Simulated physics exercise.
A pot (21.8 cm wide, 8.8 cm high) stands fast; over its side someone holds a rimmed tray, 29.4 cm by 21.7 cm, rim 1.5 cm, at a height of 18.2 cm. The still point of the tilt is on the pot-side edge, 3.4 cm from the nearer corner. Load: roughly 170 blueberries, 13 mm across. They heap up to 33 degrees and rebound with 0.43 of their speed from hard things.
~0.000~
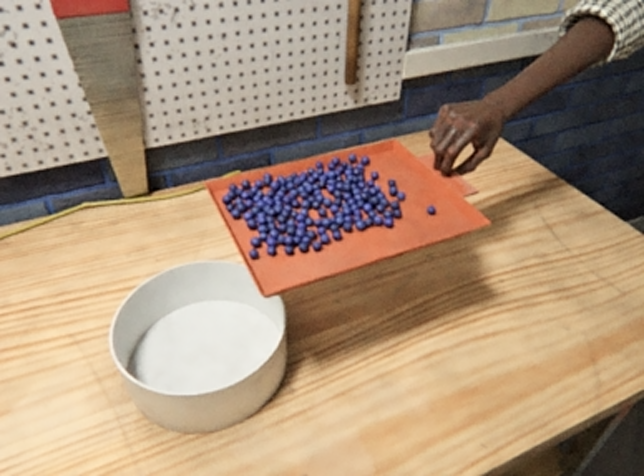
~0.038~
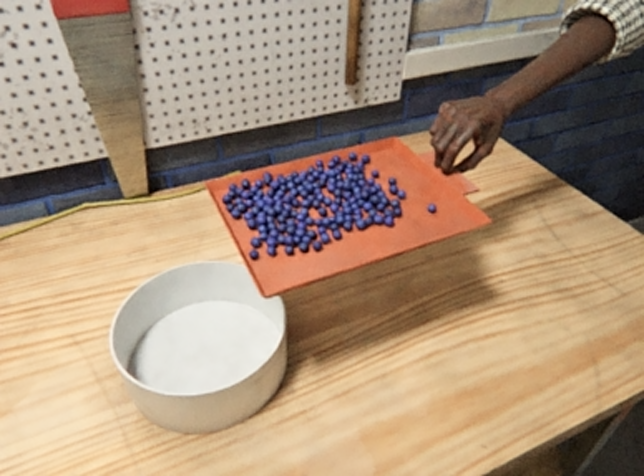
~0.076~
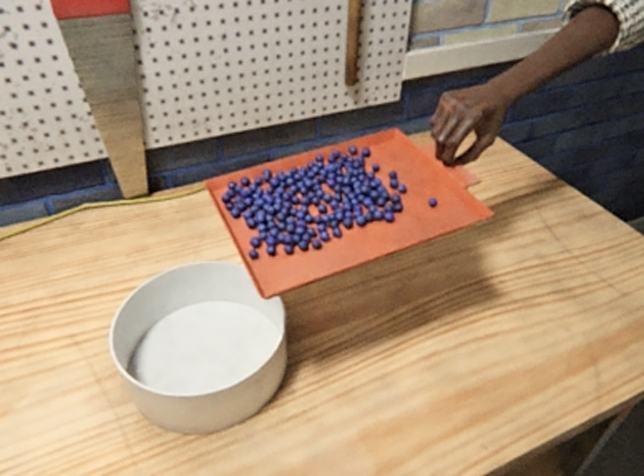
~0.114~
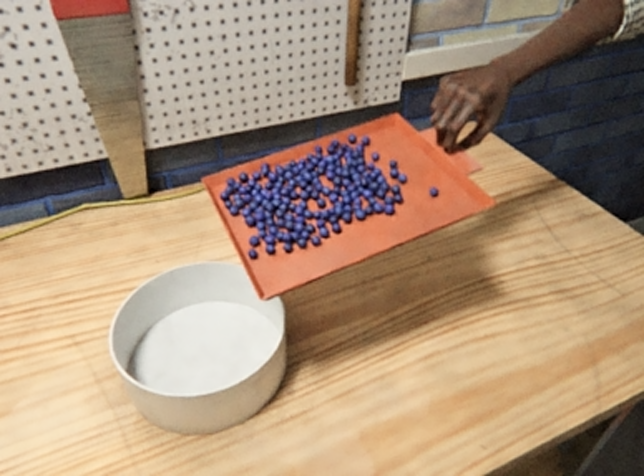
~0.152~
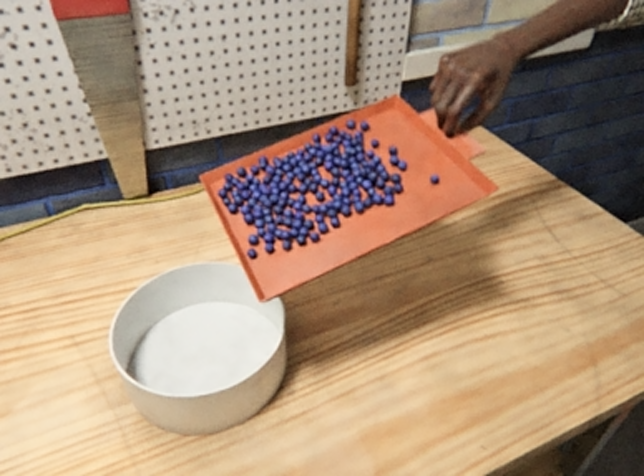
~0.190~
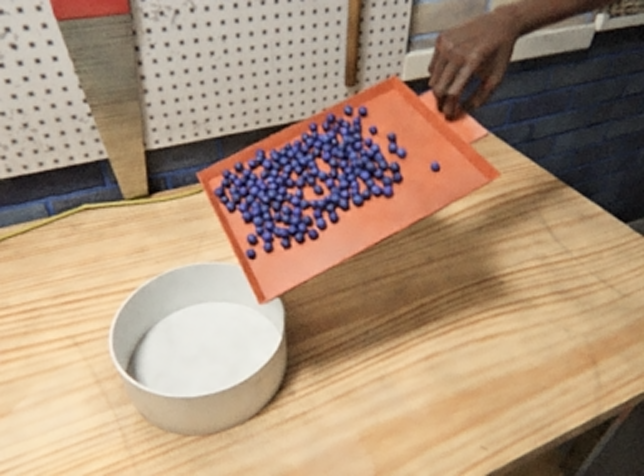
A hand tilts an orange tray of blueberries toward a white pot, raising the right side.
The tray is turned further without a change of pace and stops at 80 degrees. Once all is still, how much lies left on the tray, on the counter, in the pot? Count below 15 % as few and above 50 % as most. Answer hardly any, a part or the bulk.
Tray: Hardly any, counter: A part, pot: The bulk.
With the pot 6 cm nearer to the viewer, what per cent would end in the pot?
It would be near 95 per cent.
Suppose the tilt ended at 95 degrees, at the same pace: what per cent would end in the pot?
Then about 70 per cent.
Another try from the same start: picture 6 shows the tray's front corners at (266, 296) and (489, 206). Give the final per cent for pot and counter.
Pot 20, counter 80.
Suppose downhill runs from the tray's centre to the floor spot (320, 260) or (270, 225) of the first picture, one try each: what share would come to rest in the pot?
About 25 and 70 per cent.
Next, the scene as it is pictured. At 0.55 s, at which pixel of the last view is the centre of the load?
Near (233, 241).
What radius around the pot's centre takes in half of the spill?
Roughly 20 cm.
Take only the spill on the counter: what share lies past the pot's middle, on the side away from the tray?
About 70 per cent.
Then, at 0.40 s, tilt 50 degrees; the tray holds 100 %, the pot 0 %.
Then, at 0.55 s, tilt 72 degrees; the tray holds 90 %, the pot 0 %.
After 0.82 s, tilt 80 degrees; the tray holds 0 %, the pot 65 %.
By 1.6 s all is still; tray 0 %, counter 30 %, pot 70 %.
